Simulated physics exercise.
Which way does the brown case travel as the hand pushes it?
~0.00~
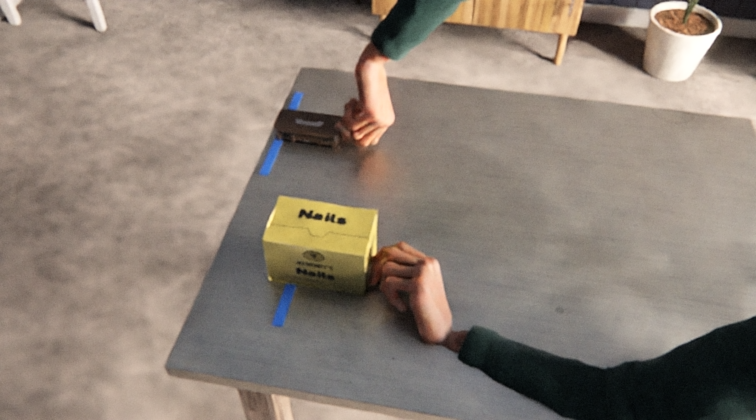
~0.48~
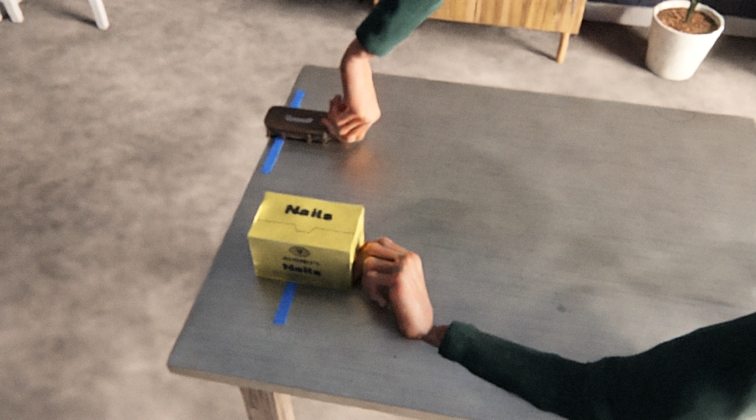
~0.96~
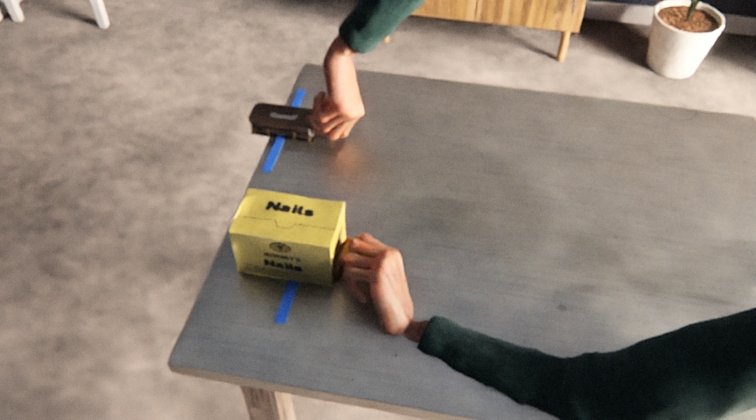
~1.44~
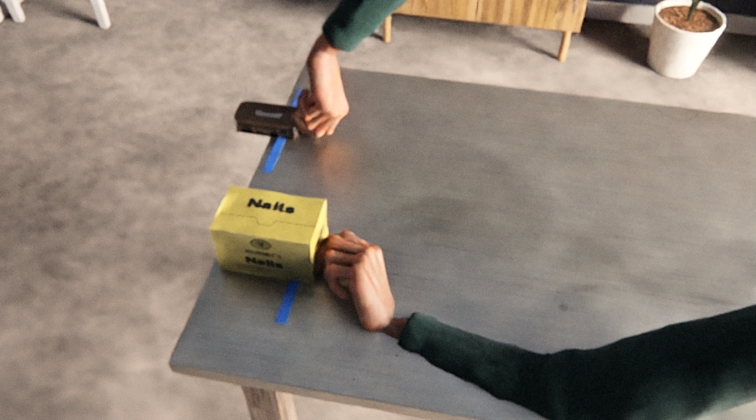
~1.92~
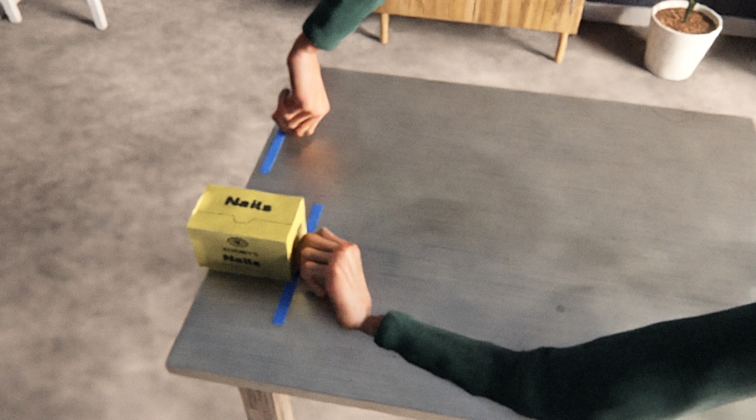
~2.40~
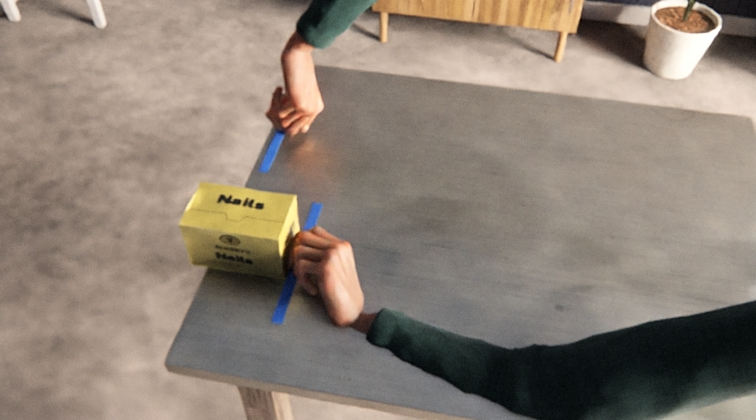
The brown case moves to the left, towards the near end of the table on that side.
